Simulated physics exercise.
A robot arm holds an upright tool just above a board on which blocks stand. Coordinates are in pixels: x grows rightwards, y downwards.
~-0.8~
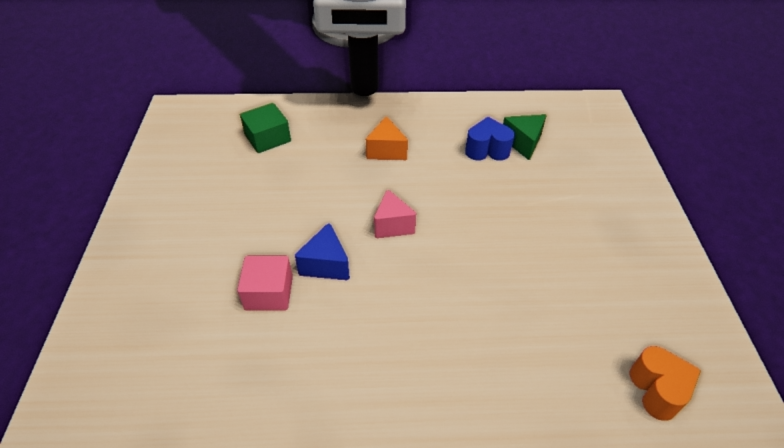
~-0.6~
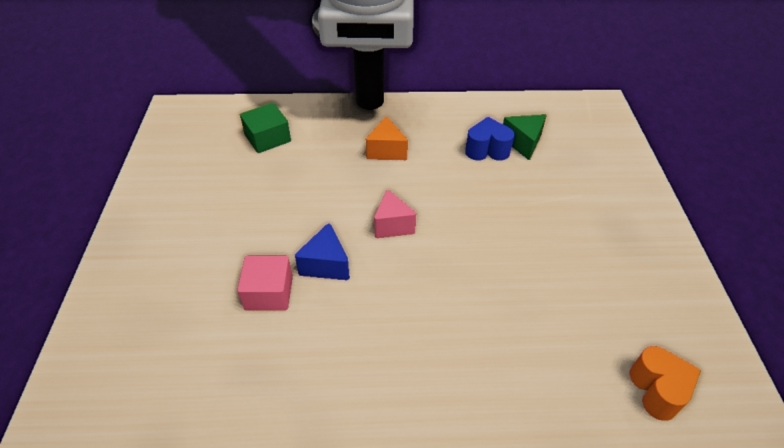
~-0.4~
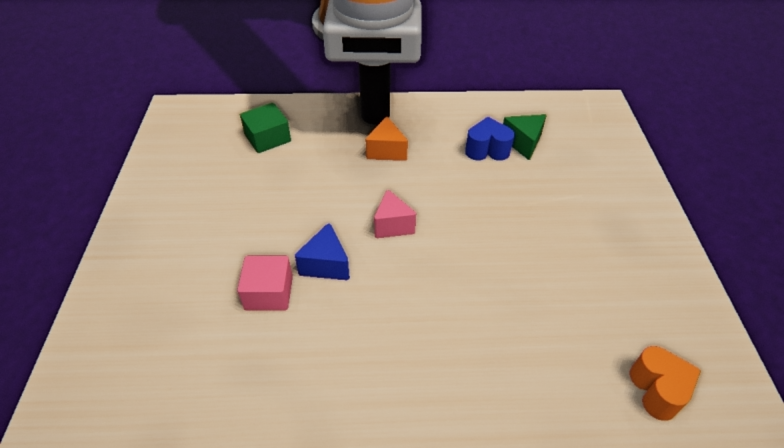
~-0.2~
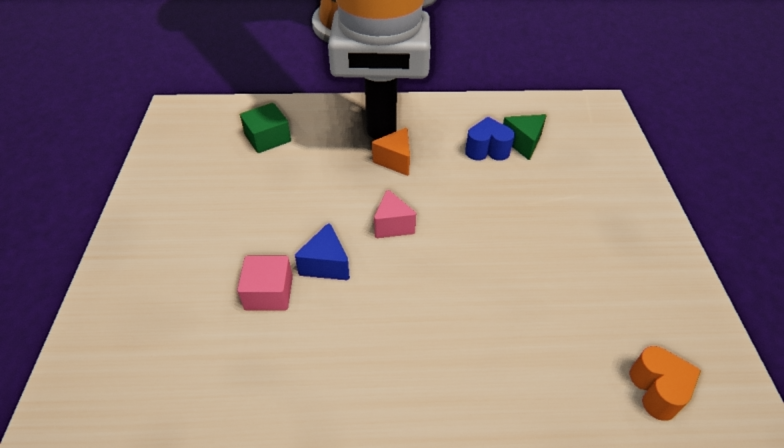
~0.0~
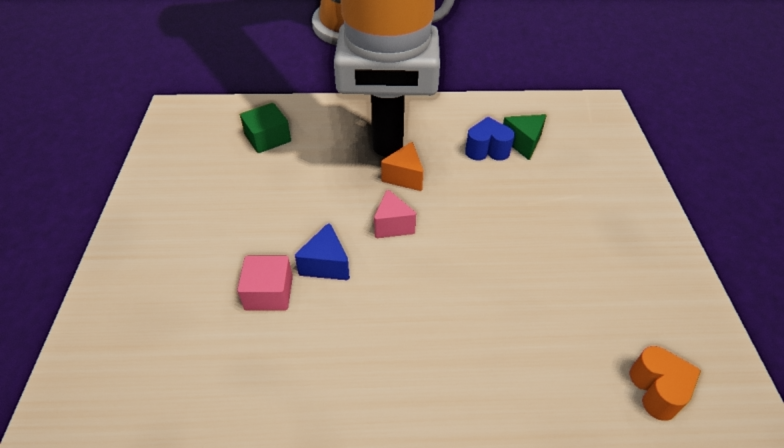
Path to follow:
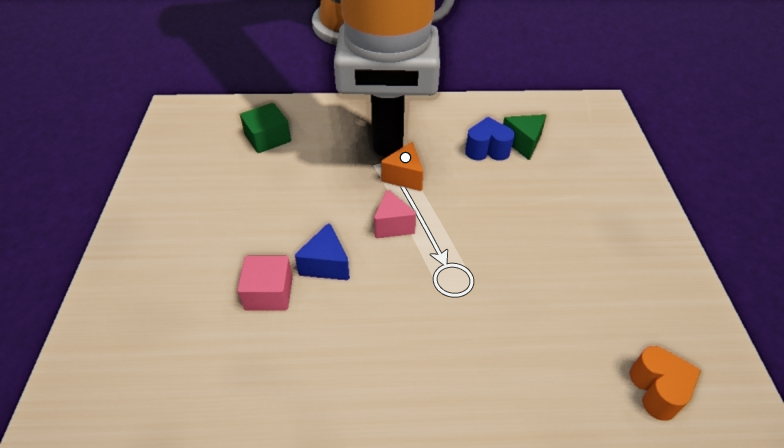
On a pale wooden board scattered with colourful blocks, a robot arm moved its black upright tool forward from the far edge and pushed the orange triangular block a short way toward the pink one.
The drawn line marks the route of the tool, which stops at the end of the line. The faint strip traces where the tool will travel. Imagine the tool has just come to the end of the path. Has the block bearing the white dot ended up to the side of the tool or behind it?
That would be a yes.
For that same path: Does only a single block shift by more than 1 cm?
I'd say yes.
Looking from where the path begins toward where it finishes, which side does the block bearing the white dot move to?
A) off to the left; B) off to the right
I choose A.
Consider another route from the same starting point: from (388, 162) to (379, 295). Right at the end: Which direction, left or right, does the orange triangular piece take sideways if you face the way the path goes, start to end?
Shifted left.
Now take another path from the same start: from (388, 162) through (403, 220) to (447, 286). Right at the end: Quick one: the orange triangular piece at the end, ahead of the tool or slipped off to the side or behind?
The orange triangular piece slips off.
The line goes from (388, 162) directly to (454, 280); the dot is on the orange triangular piece.
On the path given first. One third of the way, tool (409, 184); orange triangular piece (433, 192).
Two thirds of the way, tool (431, 222); pink triangular piece (393, 209), turned 15° clockwise; orange triangular piece (465, 218), turned 45° anticlockwise.
At the end, tool (455, 267); pink triangular piece (393, 209), turned 15° clockwise; orange triangular piece (472, 222), turned 65° anticlockwise.
